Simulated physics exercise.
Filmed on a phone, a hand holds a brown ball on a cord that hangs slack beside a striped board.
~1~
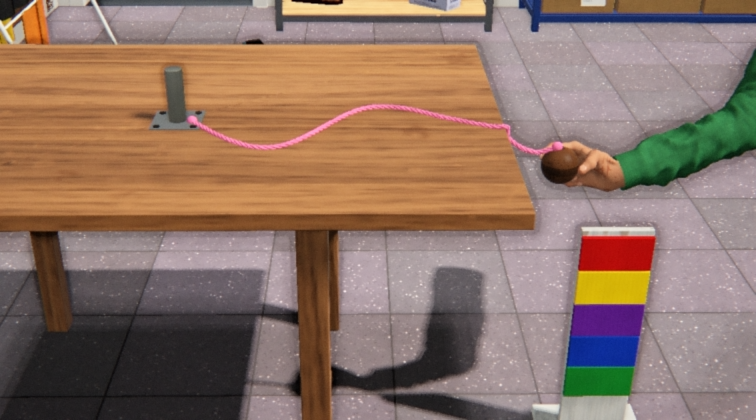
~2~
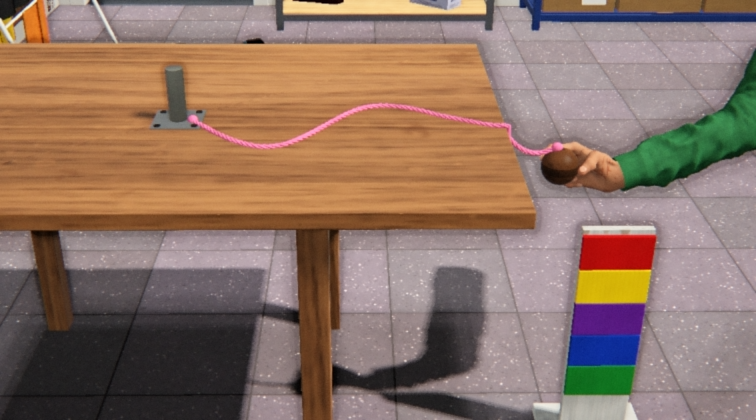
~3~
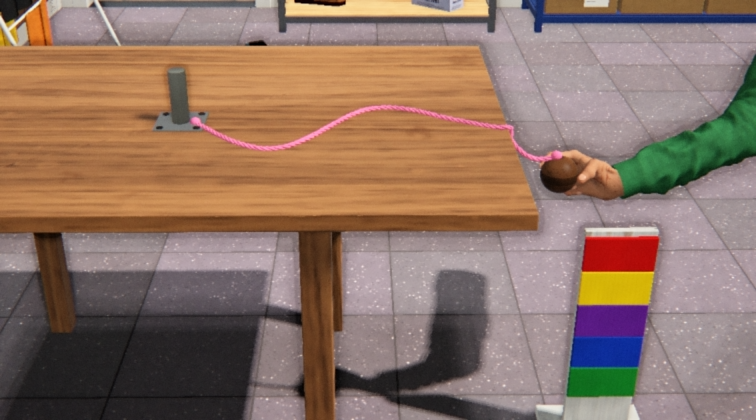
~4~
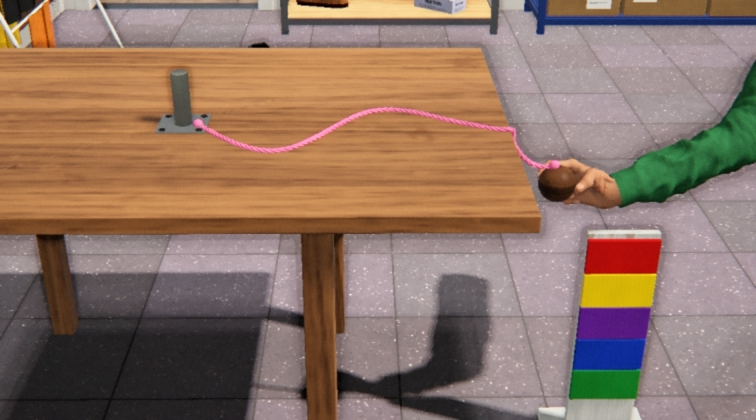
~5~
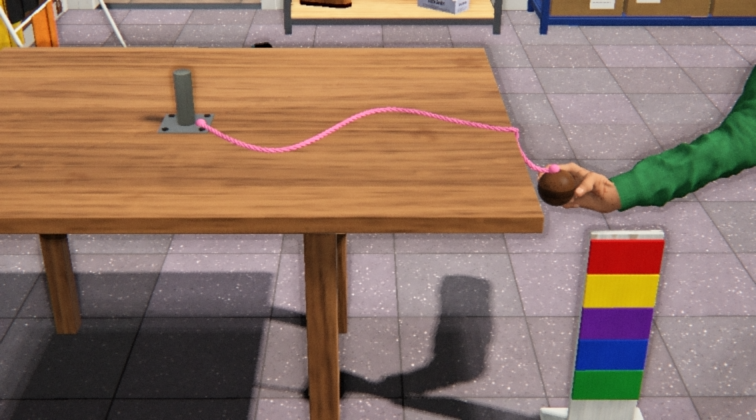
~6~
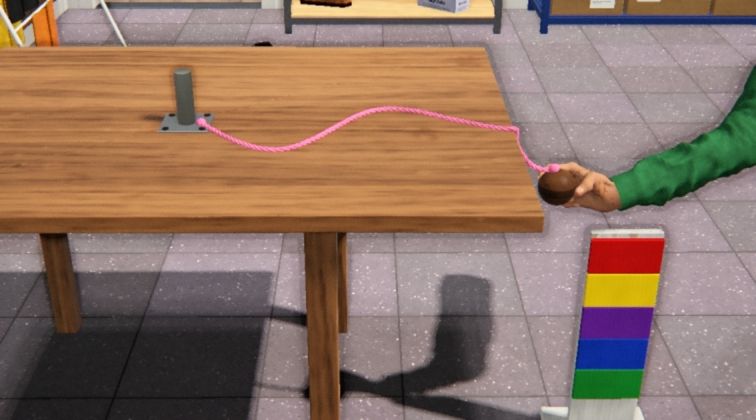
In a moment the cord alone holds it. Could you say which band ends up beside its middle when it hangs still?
Sure, it is yellow.
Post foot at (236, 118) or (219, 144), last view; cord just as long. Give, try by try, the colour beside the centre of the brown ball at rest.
Going case by case, it's purple and then purple.
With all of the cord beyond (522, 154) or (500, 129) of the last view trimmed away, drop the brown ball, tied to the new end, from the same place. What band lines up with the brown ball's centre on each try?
Try by try: Red; above them all.
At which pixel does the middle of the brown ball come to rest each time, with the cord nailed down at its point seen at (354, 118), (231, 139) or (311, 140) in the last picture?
In order of the tries: About (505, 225), about (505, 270), about (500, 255).
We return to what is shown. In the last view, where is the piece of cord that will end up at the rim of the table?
It is around (432, 115).
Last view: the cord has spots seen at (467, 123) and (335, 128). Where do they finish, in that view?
The first one ends up at (514, 172) and the second one at (389, 129).
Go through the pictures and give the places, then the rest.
Brown ball (560, 165); red (617, 255); yellow (612, 289); purple (608, 321); blue (603, 352); green (599, 383), in the first picture.
Brown ball (560, 166); cord through (216, 133) (286, 144) (339, 118) (406, 108) (485, 124), in the second picture.
Brown ball (559, 174), in the third picture.
Brown ball (557, 184); cord through (221, 137) (291, 148) (344, 122) (410, 112) (490, 128), in the fourth picture.
Brown ball (556, 187), in the fifth picture.
Brown ball (557, 187); cord through (224, 136) (294, 147) (347, 121) (414, 111) (493, 128), in the sixth picture.
Soon after, ball near (489, 280); level with yellow.
After that, ball near (525, 289); level with yellow.
In the end, ball near (510, 289); level with yellow. At yellow.
